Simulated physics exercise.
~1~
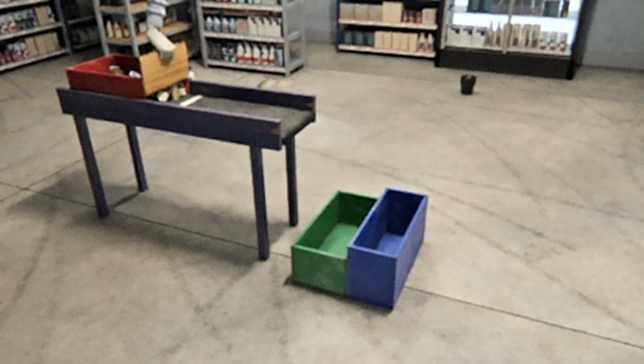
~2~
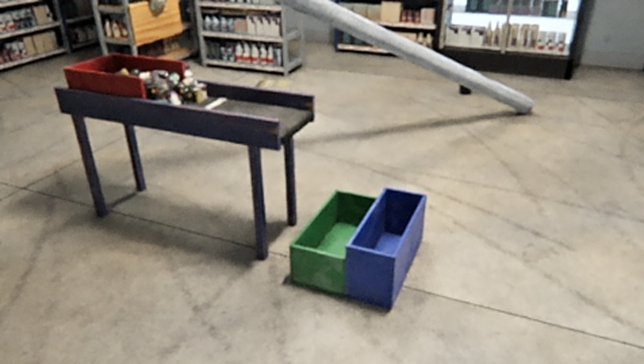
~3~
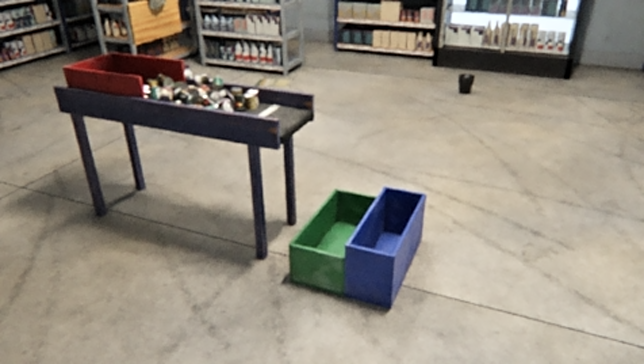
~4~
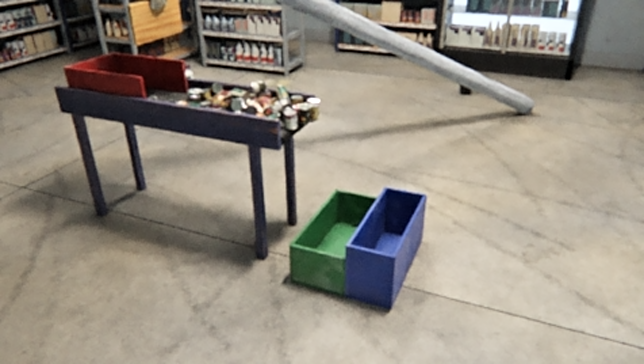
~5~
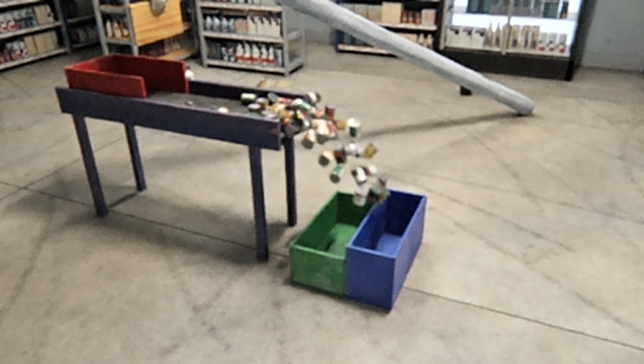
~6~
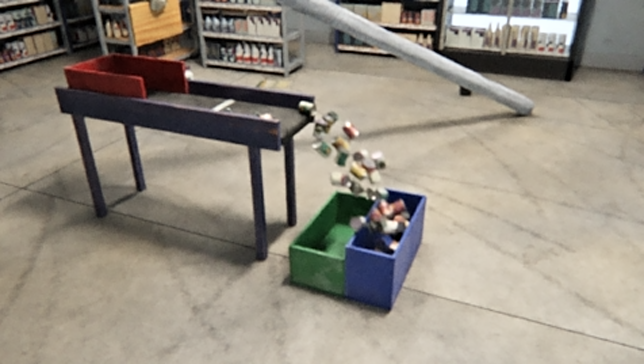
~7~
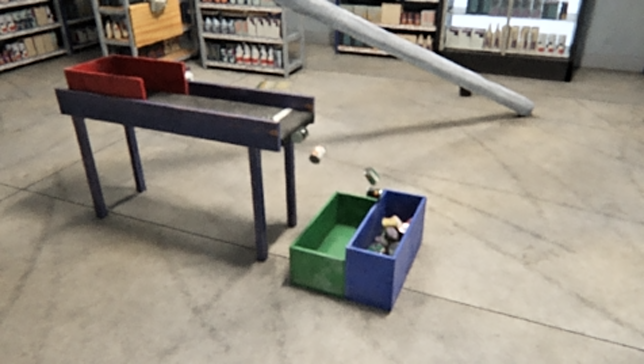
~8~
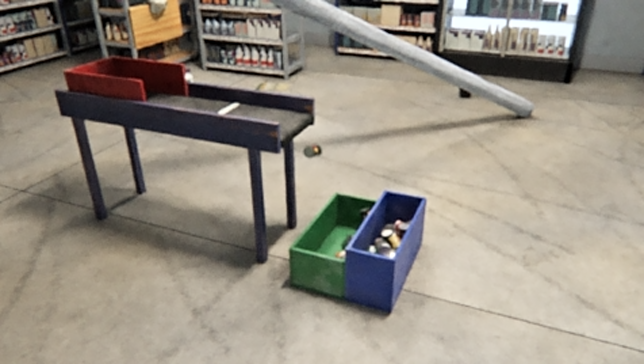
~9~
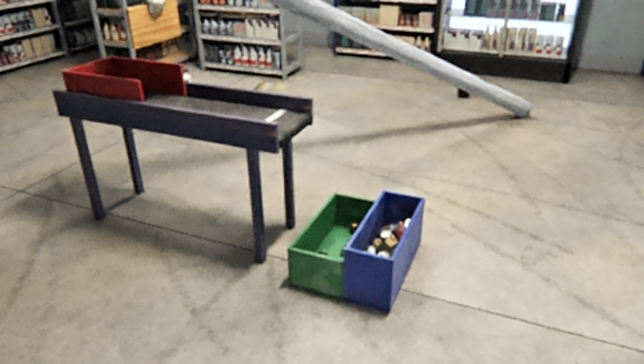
To begin with, a heap of small tins sits behind a wooden gate in a red pen at the left end of a raised conveyor, with a green box and a blue tote on the floor to the right. The gate lifts, and the tins spread out and ride along the dark belt towards the right. They reach the end and spill over in a thick, tumbling stream, most of them dropping into the blue tote. The stream thins to a few stragglers, some falling shorter. Finally the belt is clear of tins, with most in the blue tote and a few in the green box.
